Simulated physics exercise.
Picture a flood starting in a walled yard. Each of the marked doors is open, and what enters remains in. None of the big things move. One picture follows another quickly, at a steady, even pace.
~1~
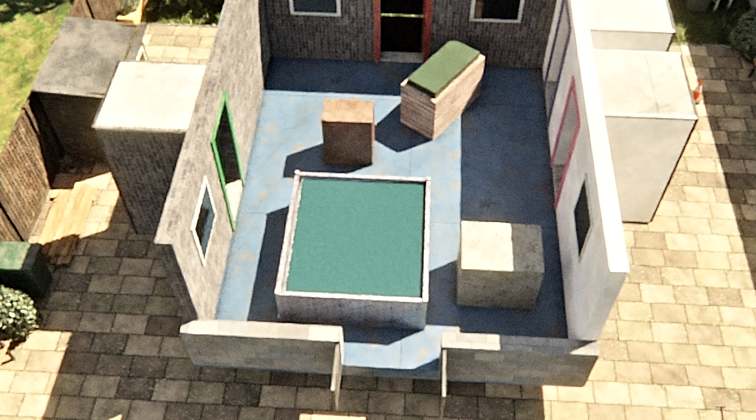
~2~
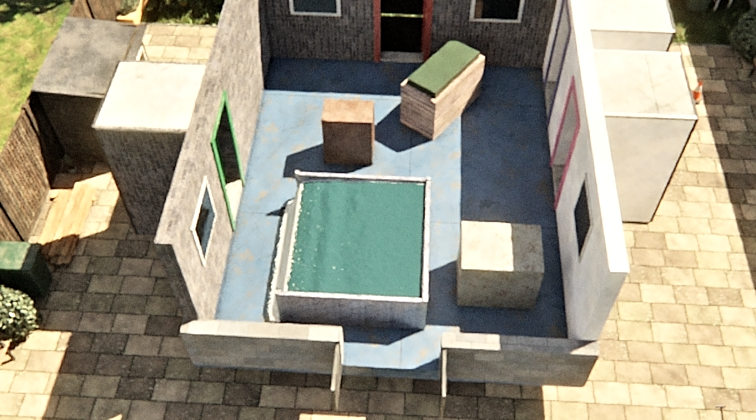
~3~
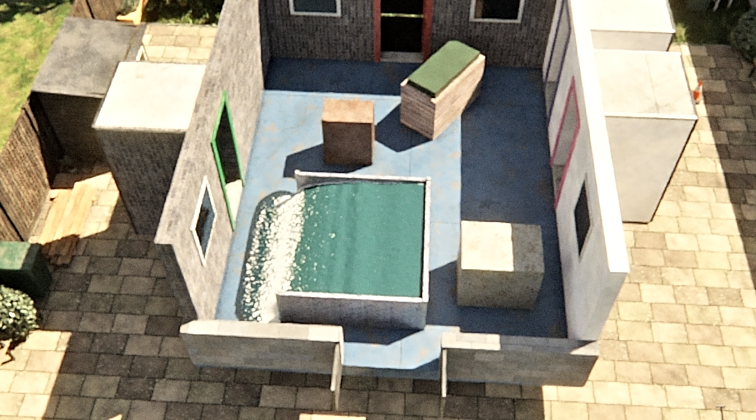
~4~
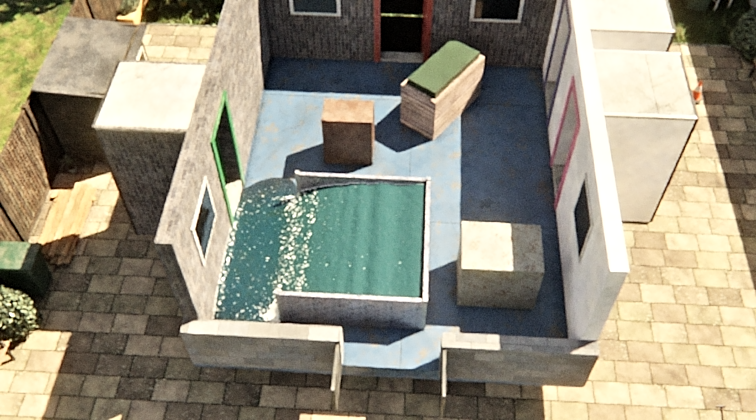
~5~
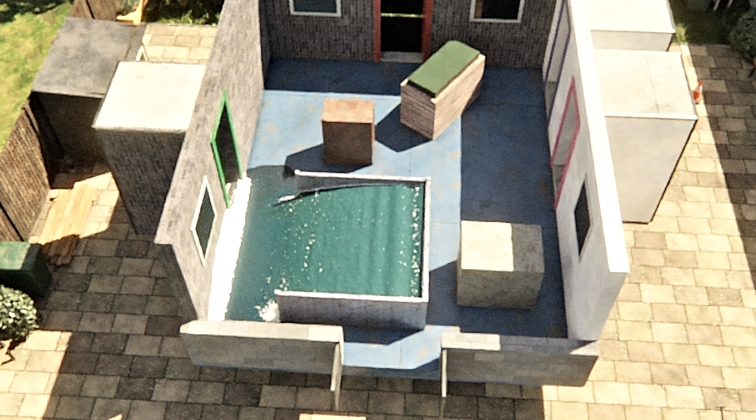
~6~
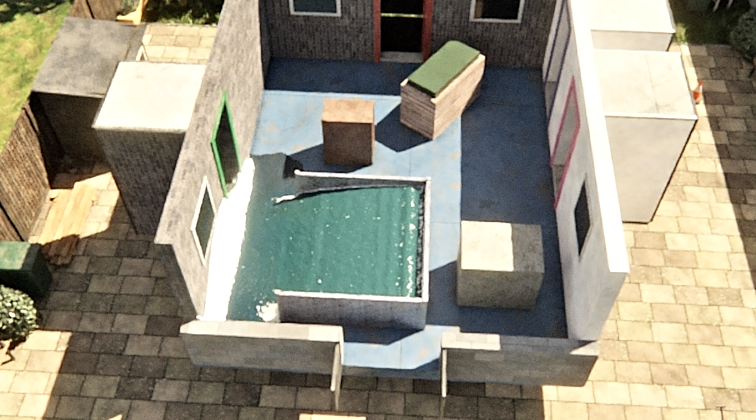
A walled yard with a blue floor, open to the sky and ringed by pale paving, is seen from high above by a still camera. A square tank of green water sits near the front, with a brown block and a green-topped block behind and a pale block at right. The tank's left side opens, and water pours out in white foam, spreads leftward and surges against the left wall.
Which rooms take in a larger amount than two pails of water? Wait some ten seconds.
In the end, the blue door takes in no more; the red door takes in more; the green door takes in more; the pink door takes in no more.
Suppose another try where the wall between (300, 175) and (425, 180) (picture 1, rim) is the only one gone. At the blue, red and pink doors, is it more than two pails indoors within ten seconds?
In that case the blue one stays within bounds, the red one breaks the limit and the pink one breaks the limit.
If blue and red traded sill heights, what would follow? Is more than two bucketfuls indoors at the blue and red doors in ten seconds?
Result, one by one - blue: Beyond the limit; red: Short of the limit.
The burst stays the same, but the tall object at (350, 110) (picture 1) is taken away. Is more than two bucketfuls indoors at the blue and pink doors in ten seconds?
Blue door: Below the threshold, pink door: Below the threshold.
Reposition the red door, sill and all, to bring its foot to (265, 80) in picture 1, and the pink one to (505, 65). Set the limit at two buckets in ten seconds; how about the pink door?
Here the pink door stays short.
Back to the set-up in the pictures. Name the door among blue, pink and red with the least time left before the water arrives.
Looks like the red door.
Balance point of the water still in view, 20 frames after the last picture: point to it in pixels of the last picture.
Near (331, 226).
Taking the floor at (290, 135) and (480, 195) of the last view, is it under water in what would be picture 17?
First spot soaked, second spot spared.
A moment on, water covers 20 % of the floor; the blue door not reached, the red door not reached, the green door far over two buckets in, the pink door not reached.
Next, water covers 40 % of the floor; the blue door not reached, the red door not reached, the green door far over two buckets in, the pink door not reached.
Then, water covers 55 % of the floor; the blue door not reached, the red door under two buckets in, the green door far over two buckets in, the pink door not reached.
Later, water covers 85 % of the floor; the blue door wet at the sill, nothing in, the red door over two buckets in, the green door far over two buckets in, the pink door wet at the sill, nothing in.
In the end, water covers 100 % of the floor; the blue door wet at the sill, nothing in, the red door far over two buckets in, the green door far over two buckets in, the pink door wet at the sill, nothing in.
